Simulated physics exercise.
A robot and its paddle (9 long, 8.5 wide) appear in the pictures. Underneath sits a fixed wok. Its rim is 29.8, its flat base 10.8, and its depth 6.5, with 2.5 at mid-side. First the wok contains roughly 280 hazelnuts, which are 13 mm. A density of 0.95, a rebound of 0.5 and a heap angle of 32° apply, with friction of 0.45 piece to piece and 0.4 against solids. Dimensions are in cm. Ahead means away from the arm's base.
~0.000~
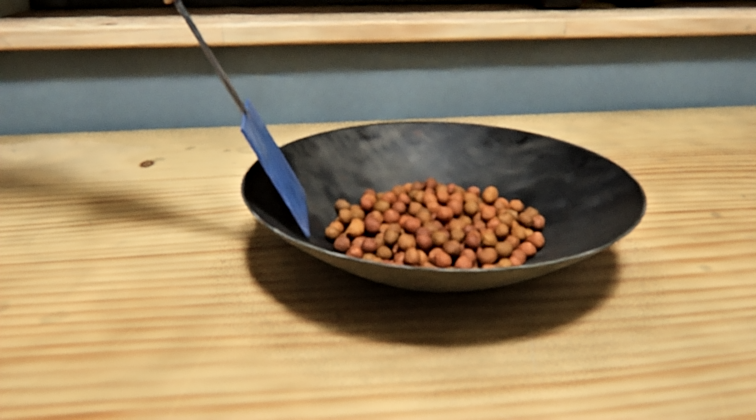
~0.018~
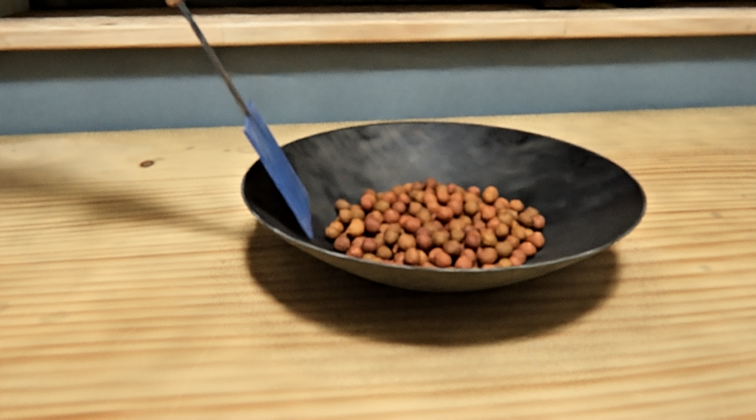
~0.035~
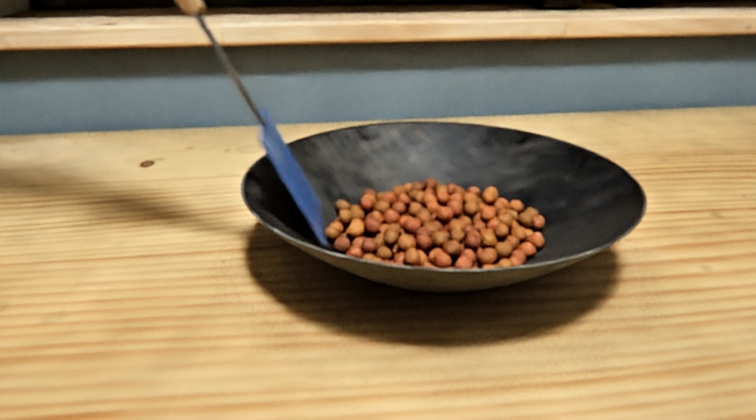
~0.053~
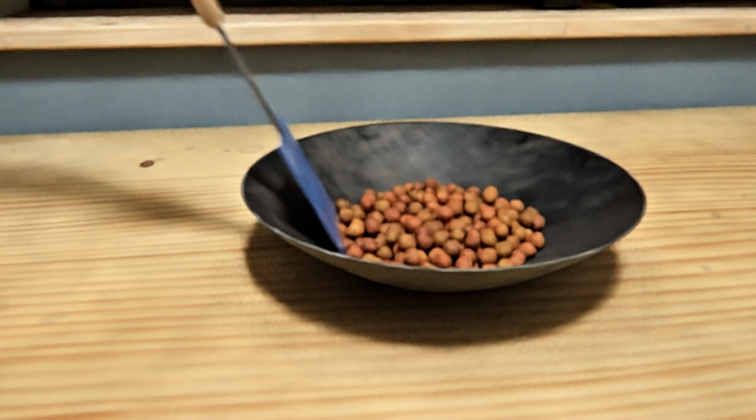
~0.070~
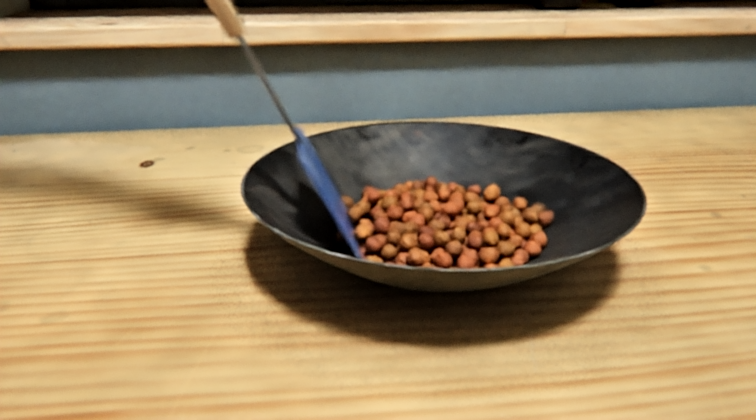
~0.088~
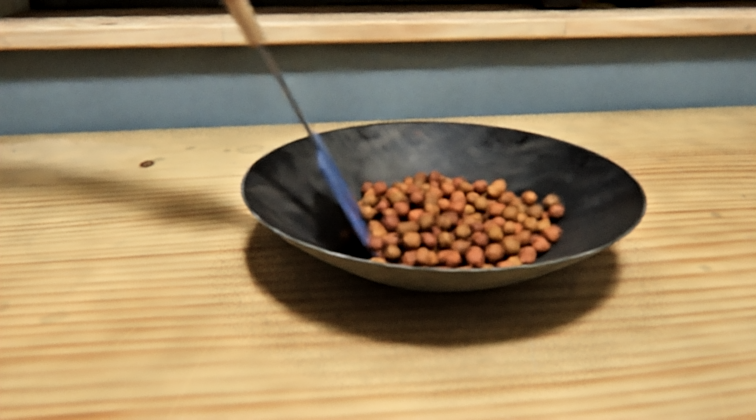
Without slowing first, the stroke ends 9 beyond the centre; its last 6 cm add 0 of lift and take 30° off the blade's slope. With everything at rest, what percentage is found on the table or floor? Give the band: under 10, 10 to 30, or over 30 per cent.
10 to 30 per cent.
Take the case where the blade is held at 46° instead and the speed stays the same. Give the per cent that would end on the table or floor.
Then roughly 10 percent.
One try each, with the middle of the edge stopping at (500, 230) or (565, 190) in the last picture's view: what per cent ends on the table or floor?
Estimates, in order: 0 % and 30 %.
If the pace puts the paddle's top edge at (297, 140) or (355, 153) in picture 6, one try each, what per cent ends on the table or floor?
I'd estimate some 5 and 35 in a hundred.
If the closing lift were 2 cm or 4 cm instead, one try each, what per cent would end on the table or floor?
I'd say close to 15 percent for the first and close to 25 percent for the second.
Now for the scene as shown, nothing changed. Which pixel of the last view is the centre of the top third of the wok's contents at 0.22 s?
The middle sits at approx. (545, 186).
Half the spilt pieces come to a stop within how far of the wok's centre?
Distance, approx.: 24 cm.
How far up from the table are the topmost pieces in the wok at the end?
7.0 cm.
After 0.16 s, sloping 64°, highest piece 5 above the table; 275 in the wok.
After 0.22 s, sloping 54°, highest piece 7 above the table; 275 in the wok.
After 0.46 s, sloping 34°, highest piece 8 above the table; 234 in the wok, 33 on the table or floor, 8 on the blade or in flight.
After 1.51 s, sloping 34°, highest piece 7 above the table; 234 in the wok, 41 on the table or floor.
In the end, 234 in the wok, 41 on the table or floor. That is 15 % on the table or floor.
